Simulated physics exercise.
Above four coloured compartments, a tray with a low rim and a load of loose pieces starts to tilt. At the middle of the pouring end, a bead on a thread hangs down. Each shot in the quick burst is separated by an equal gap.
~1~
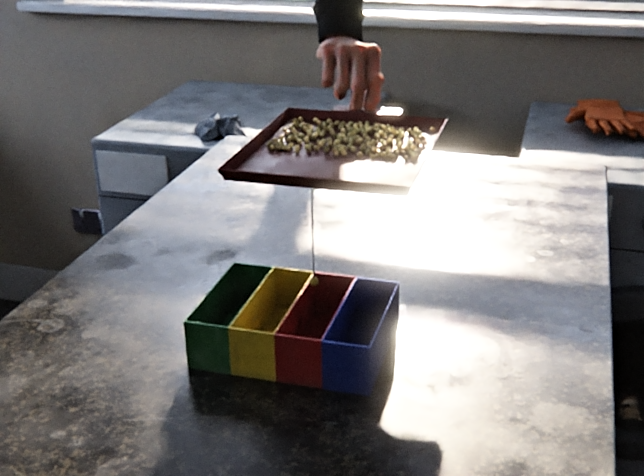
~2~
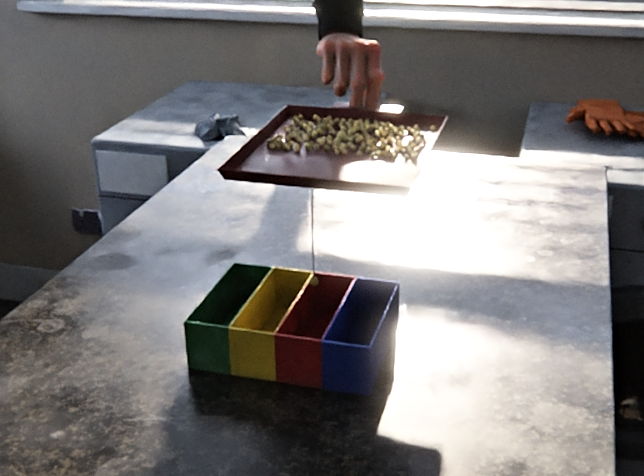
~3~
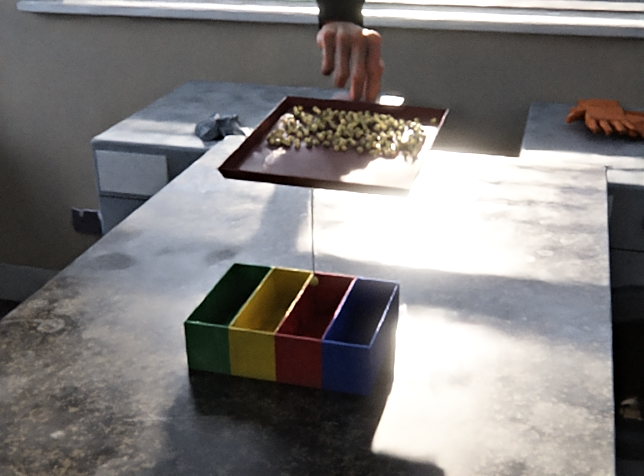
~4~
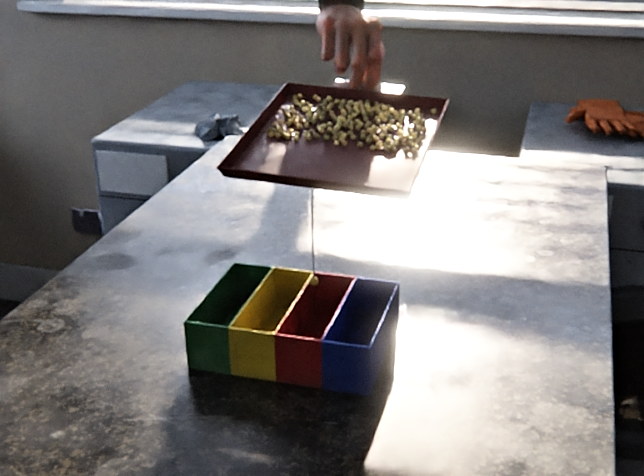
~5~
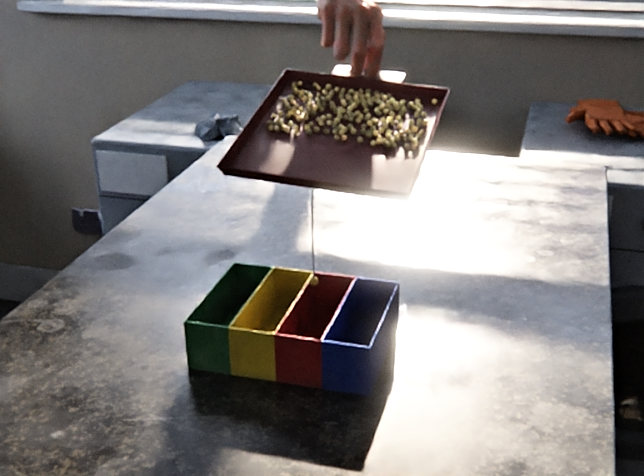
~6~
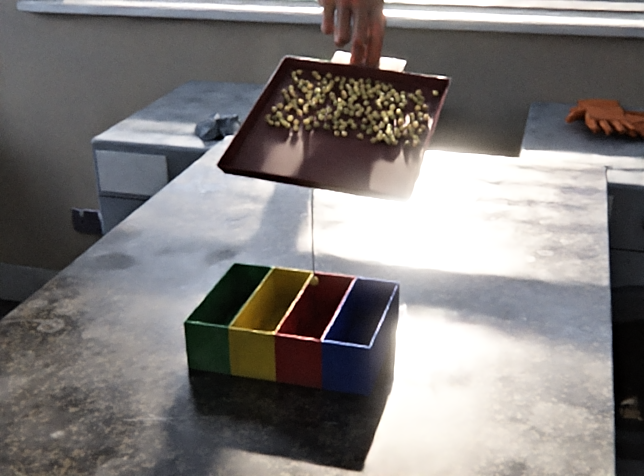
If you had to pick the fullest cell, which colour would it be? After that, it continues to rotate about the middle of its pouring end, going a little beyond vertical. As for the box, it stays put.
It would be blue.
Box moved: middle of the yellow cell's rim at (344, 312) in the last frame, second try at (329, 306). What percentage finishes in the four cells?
First try: Around 100 percent; second try: Around 100 percent.
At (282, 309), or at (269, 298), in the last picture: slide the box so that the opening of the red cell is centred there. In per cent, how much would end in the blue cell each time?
Close to 20 in a hundred, then close to 10 in a hundred.
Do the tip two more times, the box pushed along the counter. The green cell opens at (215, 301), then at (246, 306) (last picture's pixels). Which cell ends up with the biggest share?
The first time the blue cell comes out on top, the second time the cell in blue.
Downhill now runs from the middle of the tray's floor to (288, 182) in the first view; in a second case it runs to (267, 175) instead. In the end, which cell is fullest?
First try: The green one. Second try: The green cell.
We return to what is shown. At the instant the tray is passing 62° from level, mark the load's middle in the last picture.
The middle of the pieces lands at roughly (375, 262).
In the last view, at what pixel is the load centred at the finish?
Resting centre, last picture - approx. (374, 364).
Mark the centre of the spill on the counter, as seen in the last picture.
Near (418, 373).
Soon, tray tipped steeply; about half on the tray; about a quarter in the blue cell; a small part in the red cell; a stray few in the yellow cell; about a quarter falling or outside the box.
A while on, tray tipped past a quarter turn; about half in the blue cell; a small part in the red cell; a stray few in the yellow cell; about half falling or outside the box.
Towards the end, tray tipped past a quarter turn; about half in the blue cell; a small part in the red cell; a stray few in the yellow cell; about half falling or outside the box.
Finally, tray tipped past a quarter turn; about half in the blue cell; a small part in the red cell; a stray few in the yellow cell; none in the green cell; about half outside the box.
